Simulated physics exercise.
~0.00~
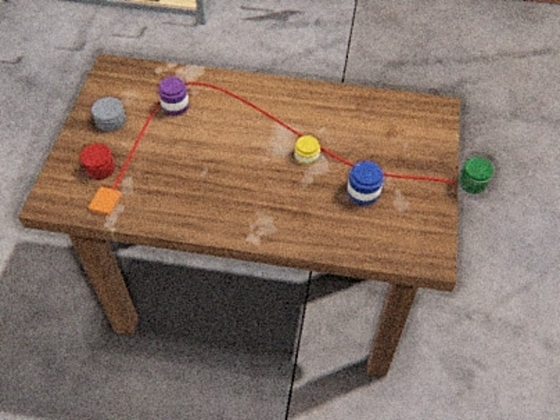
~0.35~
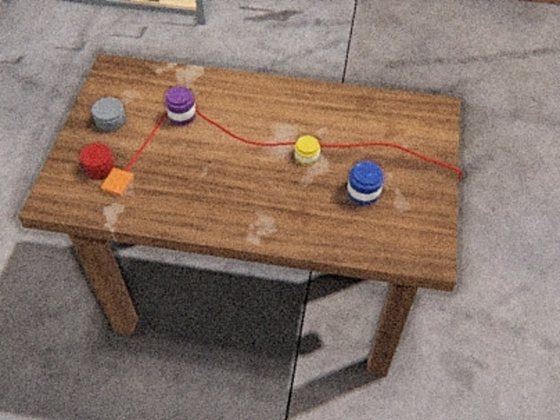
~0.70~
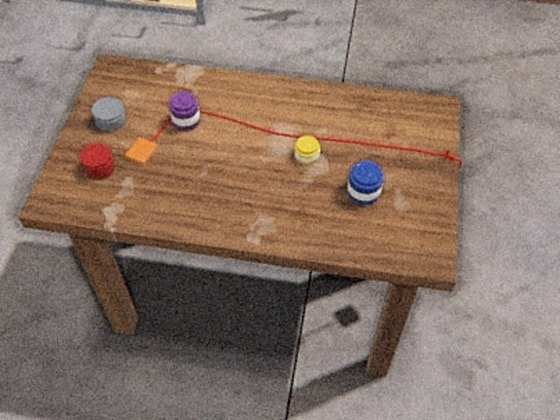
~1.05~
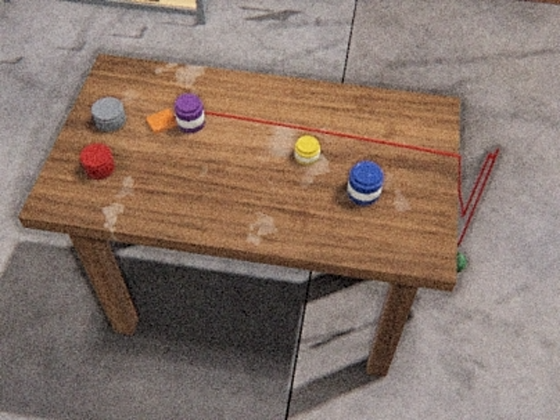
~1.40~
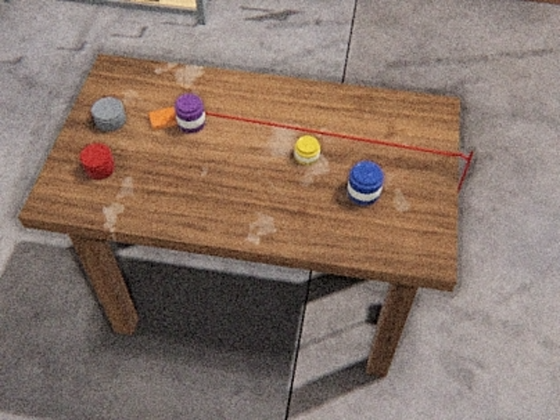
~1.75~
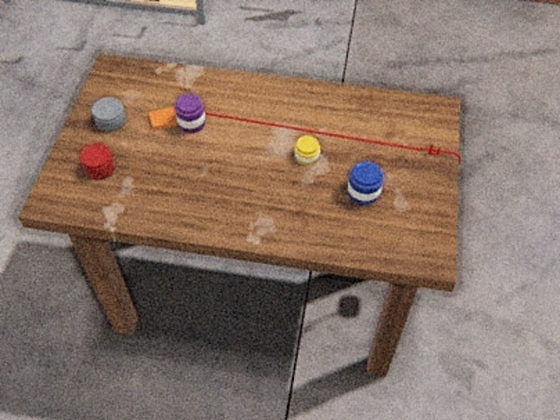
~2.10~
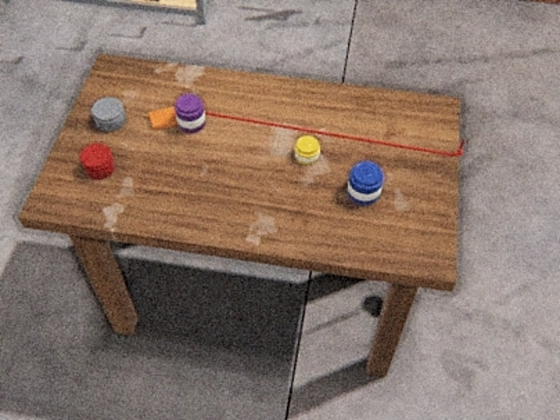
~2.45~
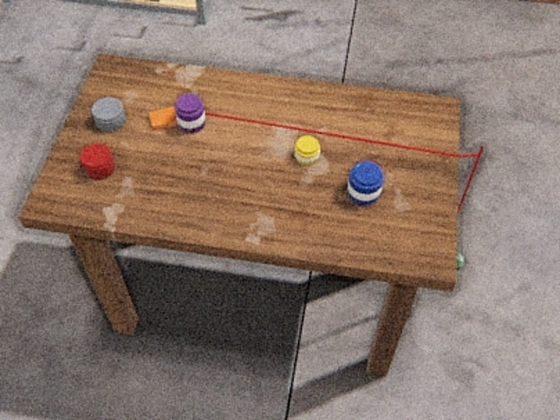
A wooden table stands on a grey concrete floor, seen from above by a still camera. A red cable runs from an orange phone at the left, around a purple jar and past yellow and blue jars, to a green speaker at the right edge, with grey and red tubs at the far left. The speaker drops over the edge, and the cable pulls the phone up and right while nudging the purple jar slightly. The phone stops beside that jar. The speaker swings below the edge, and all the jars and tubs remain on the table.
